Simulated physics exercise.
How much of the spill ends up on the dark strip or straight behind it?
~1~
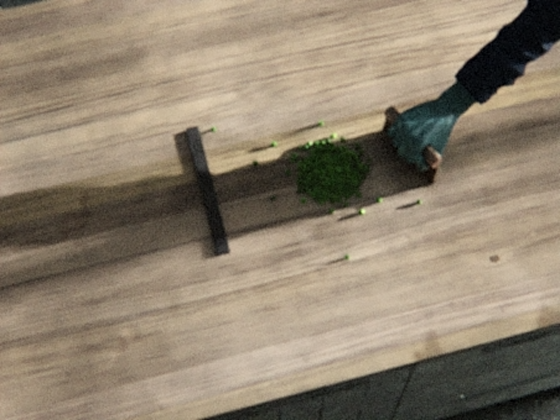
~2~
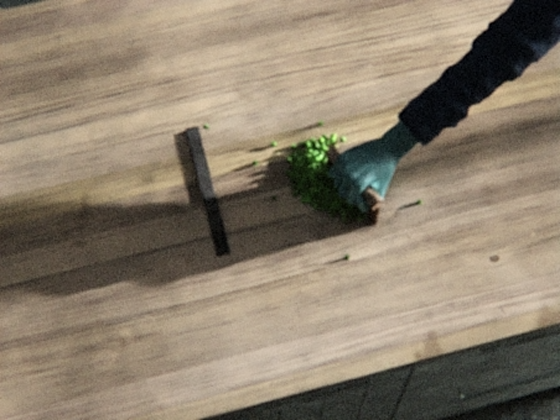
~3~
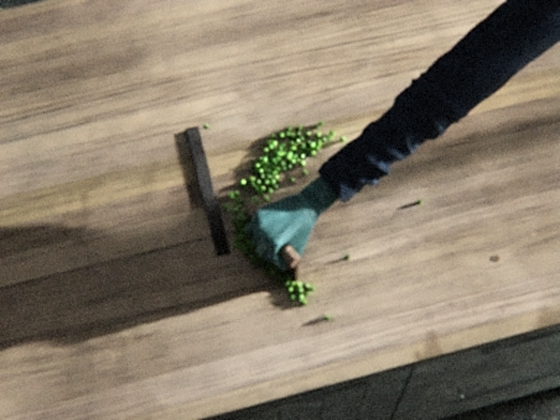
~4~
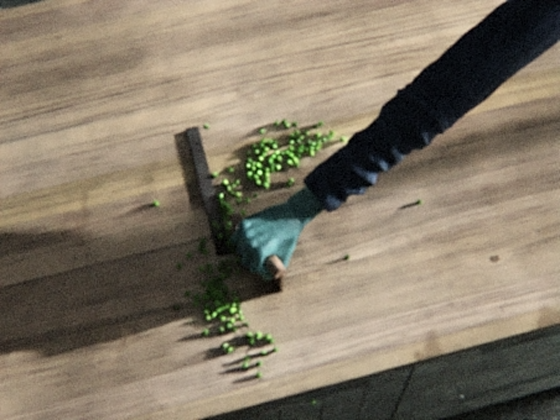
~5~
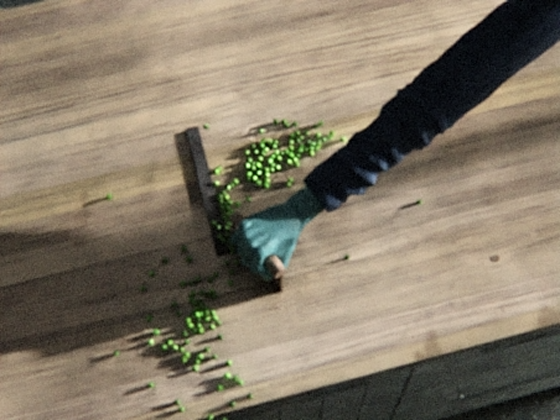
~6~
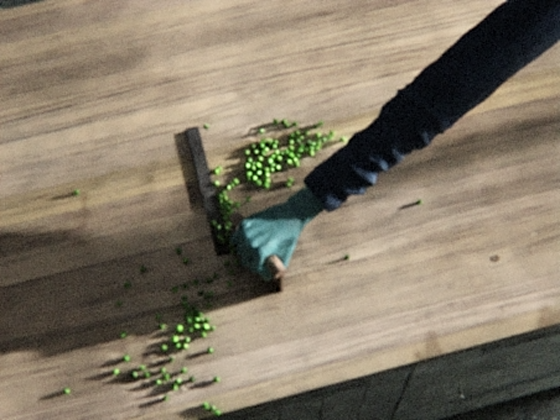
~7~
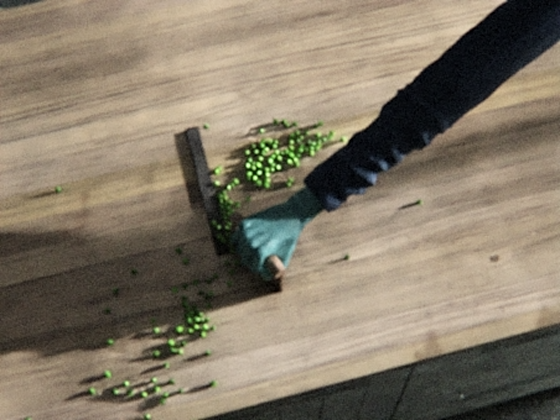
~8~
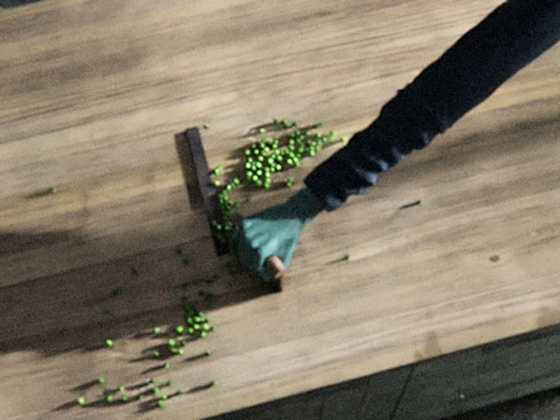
Only a small share of the peas ends up there. Nearly all of them rest elsewhere, in front of the strip or out past its lower end.
On a wooden tabletop seen from above, a dark strip lies across the path of a heap of small green peas. A hand in a teal glove, reaching in from the upper right, pushes a scraper leftwards and down into the heap. The peas spread out, some bunching along the right side of the strip while others spill around its lower end. The hand stops beside that lower end and stays there. The loose peas roll on towards the lower left and slow down, leaving one cluster right of the strip and another scattered below and to its left.
